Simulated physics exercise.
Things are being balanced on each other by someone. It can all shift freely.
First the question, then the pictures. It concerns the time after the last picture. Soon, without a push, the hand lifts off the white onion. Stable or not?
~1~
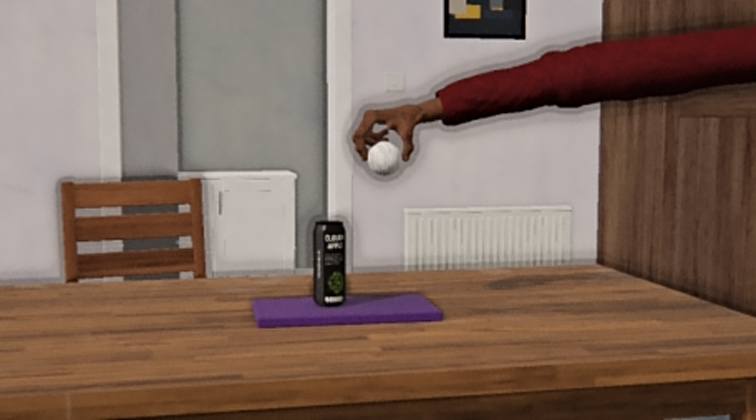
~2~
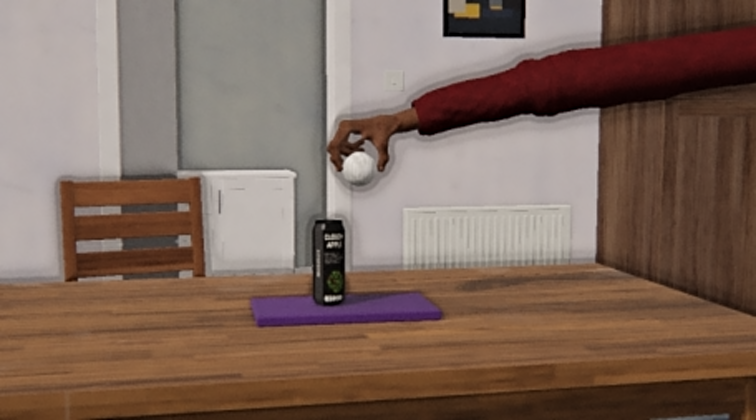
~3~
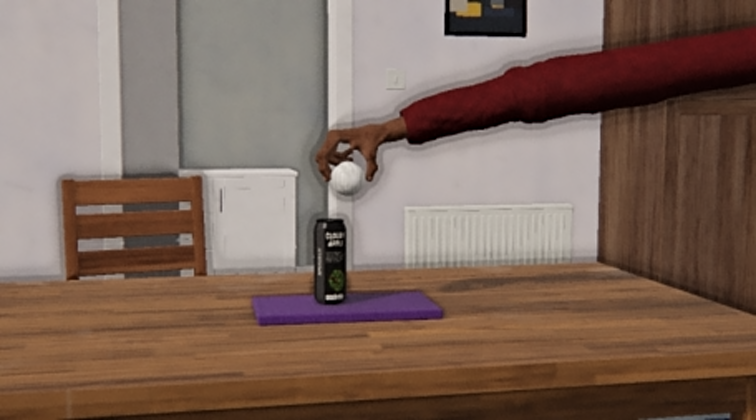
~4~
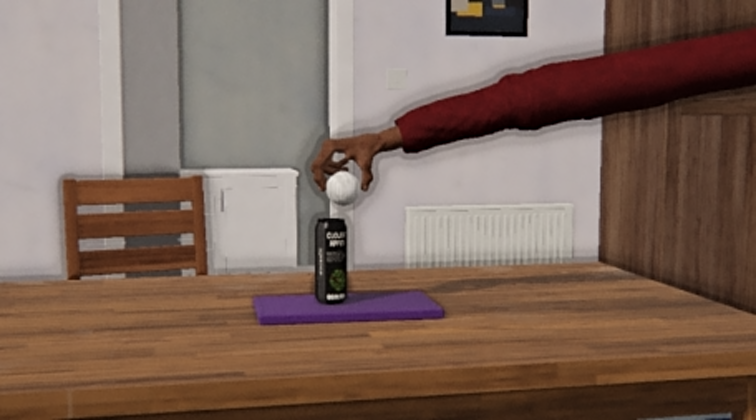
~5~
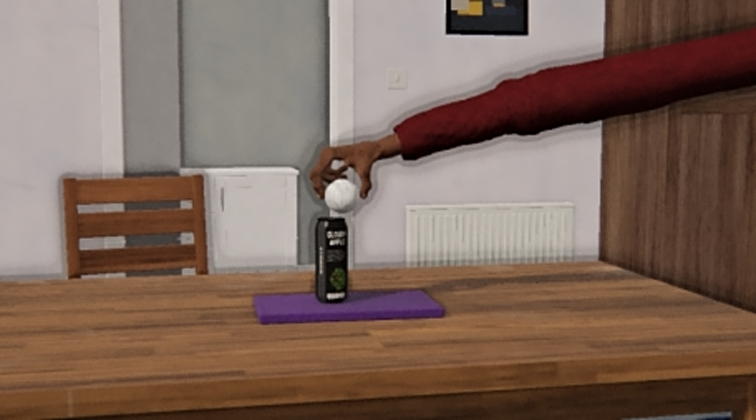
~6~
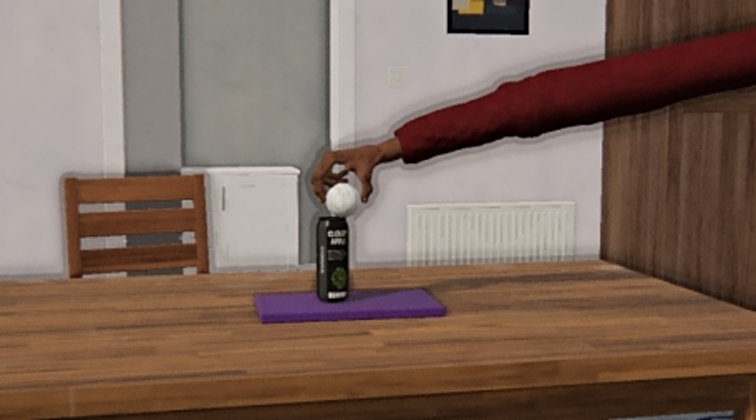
I expect the stack will stand.
Then, 0.50 s after the last picture, nothing has stirred.
Then, 1.30 s after the last picture, white onion resting near (343, 200).
At rest, all 3 in place. Seen from the same camera at the end, white onion near (343, 200). The pile keeps its balance.
